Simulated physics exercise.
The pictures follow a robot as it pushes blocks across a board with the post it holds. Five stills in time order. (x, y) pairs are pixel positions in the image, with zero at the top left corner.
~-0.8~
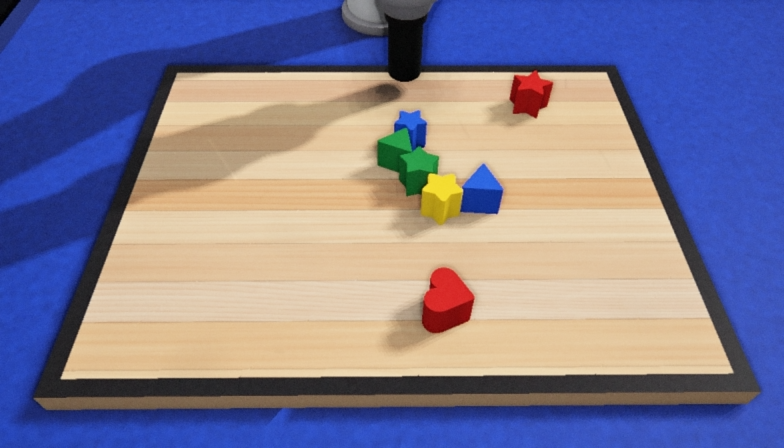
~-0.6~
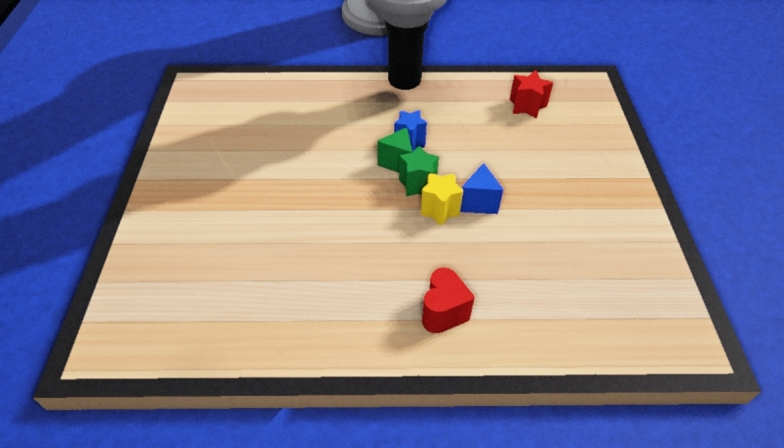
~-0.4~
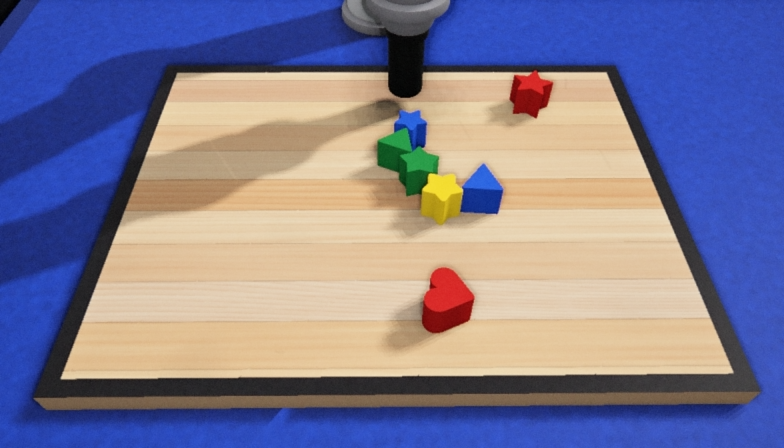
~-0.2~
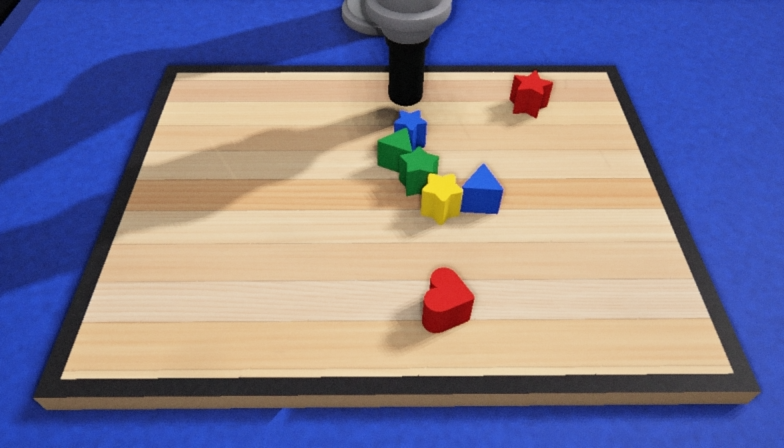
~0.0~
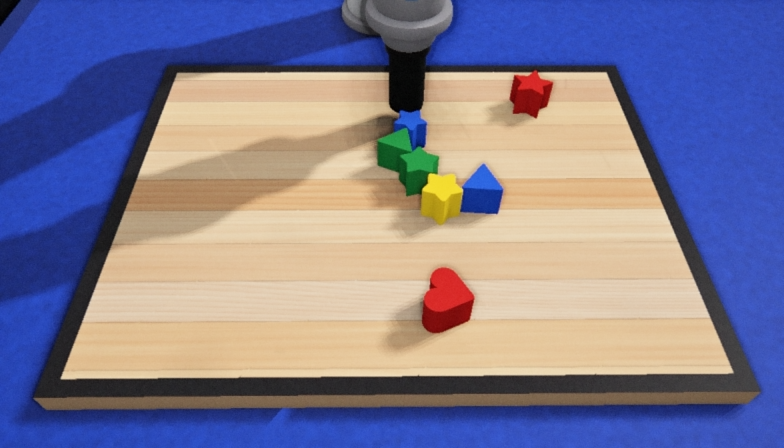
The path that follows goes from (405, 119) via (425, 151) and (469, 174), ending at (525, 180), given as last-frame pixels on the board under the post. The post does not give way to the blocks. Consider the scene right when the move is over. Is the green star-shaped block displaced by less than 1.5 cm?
No, that is not what happens.
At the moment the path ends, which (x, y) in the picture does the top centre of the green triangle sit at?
Near (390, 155).
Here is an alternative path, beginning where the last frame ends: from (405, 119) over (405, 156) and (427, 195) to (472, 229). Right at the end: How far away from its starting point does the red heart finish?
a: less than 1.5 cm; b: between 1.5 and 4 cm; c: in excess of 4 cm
a (less than 1.5 cm)
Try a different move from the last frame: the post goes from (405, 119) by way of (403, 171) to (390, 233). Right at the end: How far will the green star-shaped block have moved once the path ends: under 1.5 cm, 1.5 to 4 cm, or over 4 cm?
Shift: Over 4 cm.
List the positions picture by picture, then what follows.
The first picture shows tip of the post at (404, 74), middles of tops, green triangle at (398, 140), blue star-shaped block at (411, 119), green star-shaped block at (420, 160), yellow star-shaped block at (443, 186).
The second picture shows post at (405, 81), nothing pushed.
The third picture shows post at (405, 89), nothing pushed.
The fourth picture shows post at (406, 97), nothing pushed.
The fifth picture shows post at (406, 105), green triangle at (398, 140), blue star-shaped block at (411, 119), green star-shaped block at (420, 160), yellow star-shaped block at (443, 186).
The first path, step by step. One third of the way, post at (426, 139); green triangle at (390, 155), turned 60° clockwise; blue star-shaped block at (421, 148), turned 15° clockwise; green star-shaped block at (419, 170), turned 40° anticlockwise; yellow star-shaped block at (445, 189).
Two thirds of the way, post at (471, 160); green triangle at (389, 157), turned 70° clockwise; blue star-shaped block at (422, 156), turned 50° clockwise; green star-shaped block at (415, 178), turned 55° anticlockwise; yellow star-shaped block at (447, 193), turned 15° anticlockwise.
At the end, post at (529, 167); green triangle at (389, 157), turned 70° clockwise; blue star-shaped block at (422, 156), turned 50° clockwise; green star-shaped block at (415, 178), turned 55° anticlockwise; yellow star-shaped block at (447, 193), turned 15° anticlockwise.
